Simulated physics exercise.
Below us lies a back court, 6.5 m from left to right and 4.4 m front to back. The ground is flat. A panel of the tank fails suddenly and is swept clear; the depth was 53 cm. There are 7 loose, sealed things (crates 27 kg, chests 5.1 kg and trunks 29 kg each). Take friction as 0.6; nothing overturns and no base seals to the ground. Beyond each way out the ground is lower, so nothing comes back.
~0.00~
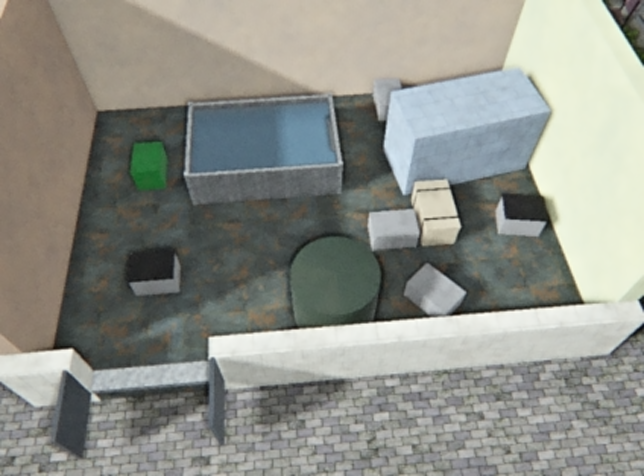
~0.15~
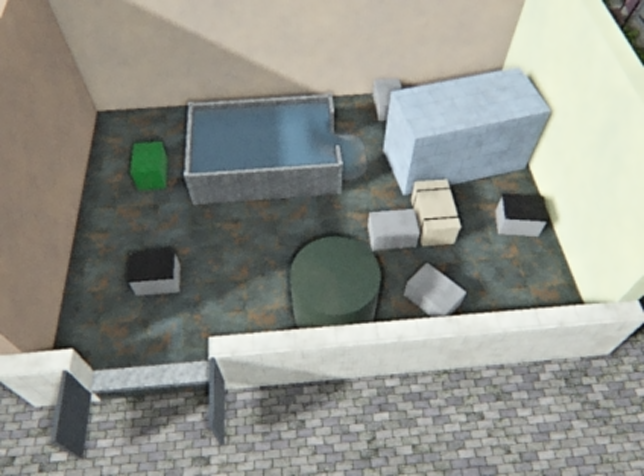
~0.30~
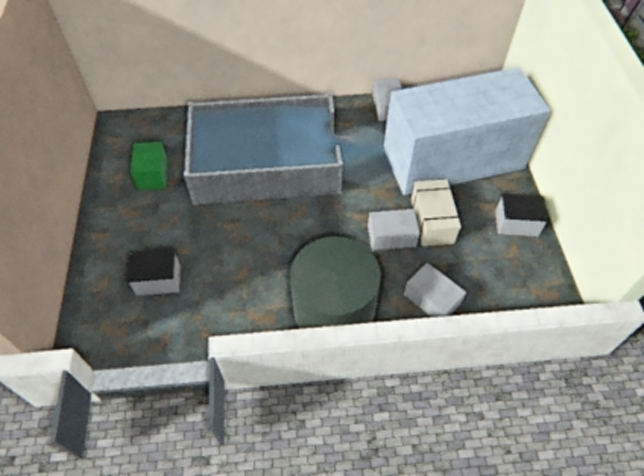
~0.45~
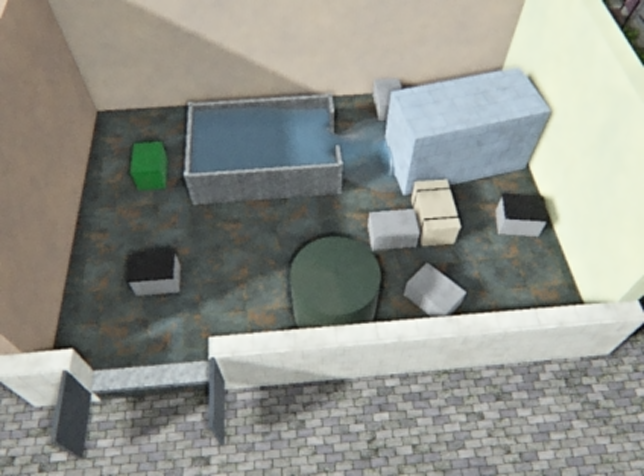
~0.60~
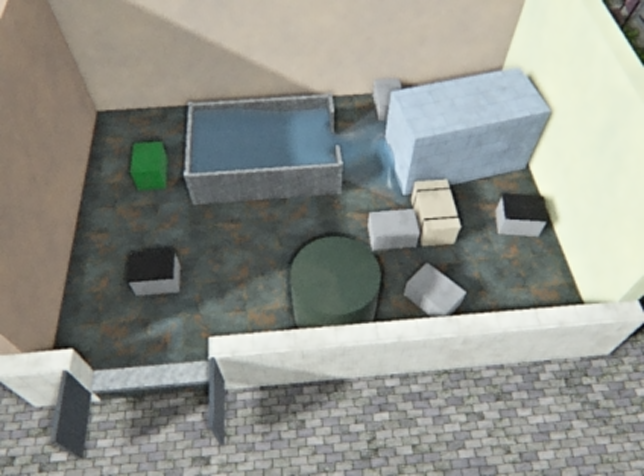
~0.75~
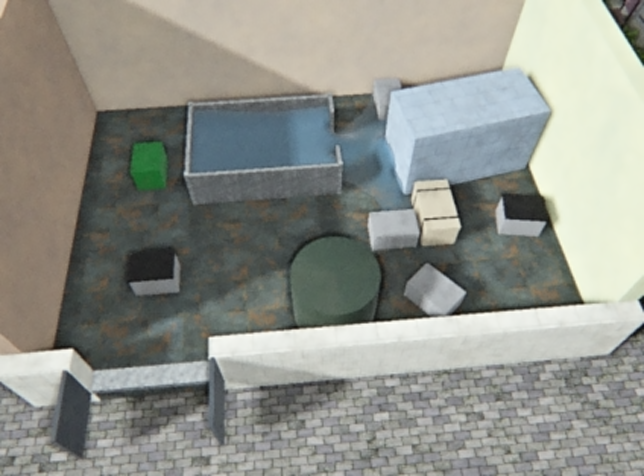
The clip opens on a walled back court seen from above, with a full tank, a green chest to its left, a large pale block and scattered boxes. The tank's right side opens and water pours through the gap, spreading across the floor to the pale block, while the chests and boxes stay put.
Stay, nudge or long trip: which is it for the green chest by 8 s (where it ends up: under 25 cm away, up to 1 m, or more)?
Green chest barely shifts.
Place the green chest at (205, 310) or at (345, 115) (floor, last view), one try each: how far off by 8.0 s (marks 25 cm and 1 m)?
In turn: It slides a little; it gets carried off.
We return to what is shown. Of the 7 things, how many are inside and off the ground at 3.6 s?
I count 1.
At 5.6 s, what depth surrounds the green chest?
About 1 cm.
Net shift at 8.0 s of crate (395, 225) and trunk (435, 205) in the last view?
In that order: 80 cm, 0 cm.
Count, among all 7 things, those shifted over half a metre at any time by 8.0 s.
I count 3.
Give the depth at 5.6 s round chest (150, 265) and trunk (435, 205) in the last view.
About 1 and 3 cm.
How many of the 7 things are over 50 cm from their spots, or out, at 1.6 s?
0 of them.
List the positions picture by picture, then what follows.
The first frame shows the green chest at (146, 157), on the bottom; 2.6 m2 under water; 0 of 7 have shifted.
The second frame shows the green chest at (146, 157), on the bottom; water covers 3.0 m2; 0 of 7 have shifted.
The third frame shows the green chest at (146, 157), on the bottom; 3.4 m2 under water; 0 of 7 have shifted.
The fourth frame shows the green chest at (146, 157), on the bottom; water covers 3.8 m2; 0 of 7 have shifted.
The fifth frame shows the green chest at (146, 157), on the bottom; 4.1 m2 under water; 0 of 7 have shifted.
The sixth frame shows the green chest at (146, 157), on the bottom; water covers 4.6 m2; 0 of 7 have shifted.
After 1.6 s the green chest is near (146, 157), 0.0 m from its start, aground; 0 of 7 are out; 0 afloat.
After 3.6 s the green chest is near (146, 157), 0.0 m from its start, aground; 0 of 7 are out; 1 afloat.
After 5.6 s the green chest is near (146, 157), 0.0 m from its start, aground; 0 of 7 are out; 1 afloat.
After 8.0 s the green chest is near (149, 156), 0.0 m from its start, aground; 0 of 7 are out; 1 afloat.
